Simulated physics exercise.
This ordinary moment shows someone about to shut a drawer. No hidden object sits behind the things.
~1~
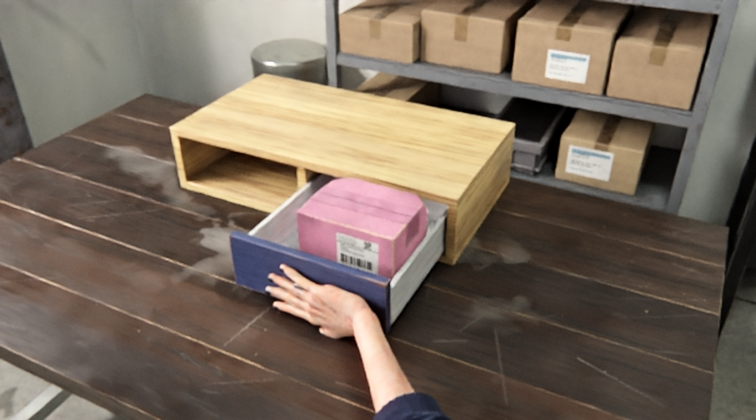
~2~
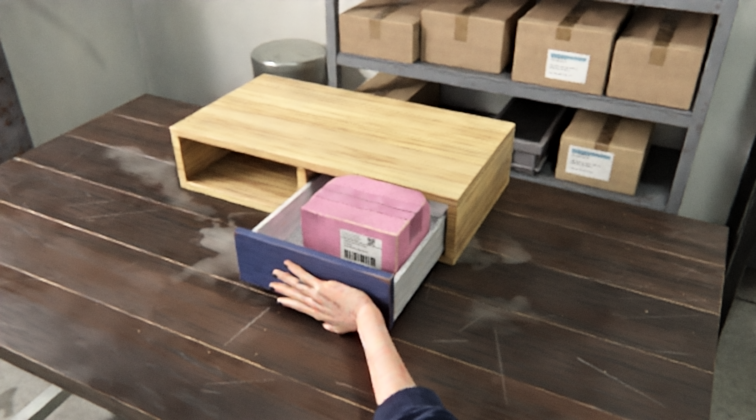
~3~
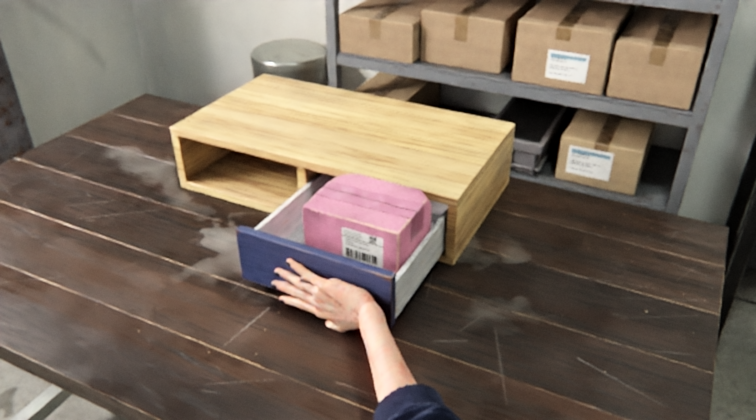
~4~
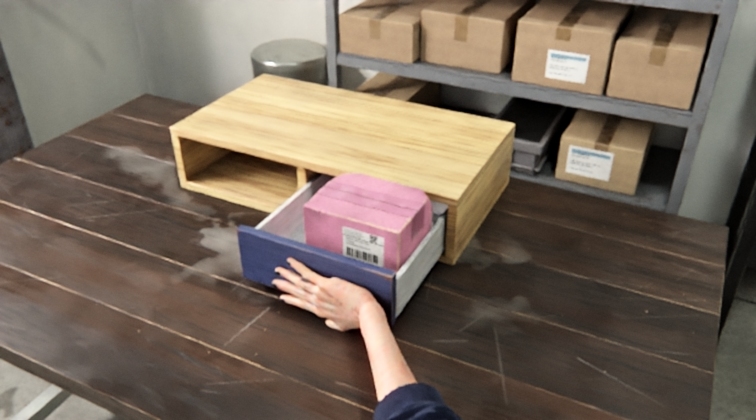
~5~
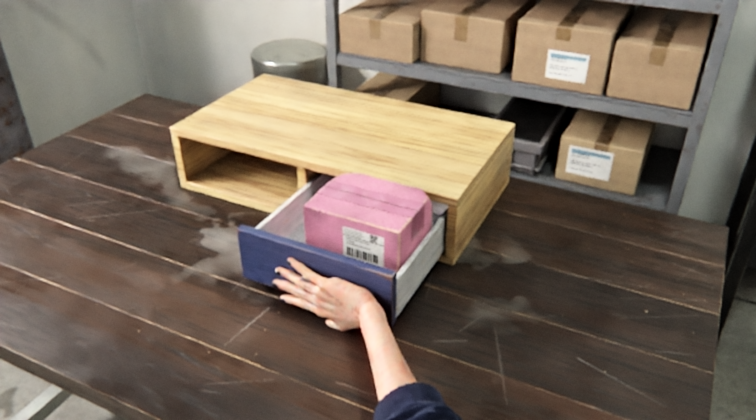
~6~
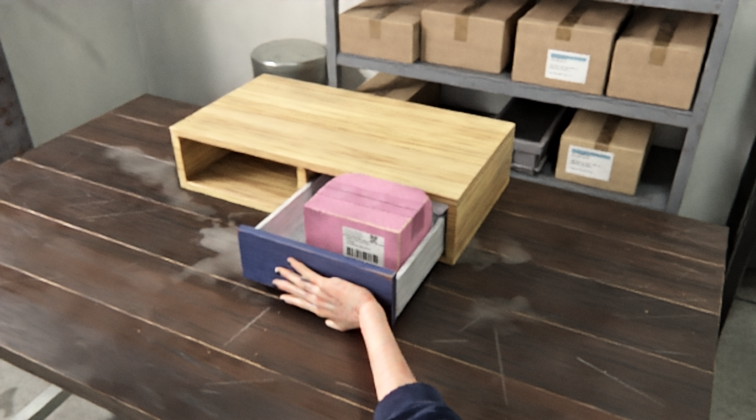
A hand pressing the blue front of an open drawer holding a pink box, nudging it slightly inward, then staying nearly still.
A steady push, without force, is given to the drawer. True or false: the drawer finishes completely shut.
False.
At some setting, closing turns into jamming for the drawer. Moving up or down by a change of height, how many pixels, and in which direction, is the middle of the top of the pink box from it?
It takes a shift of 16 pixels in the downward direction.
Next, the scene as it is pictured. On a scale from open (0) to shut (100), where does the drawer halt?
Roughly 30 per cent.
Then, 0.28 s on from there, drawer starting in.
In the end, the drawer stays ajar.
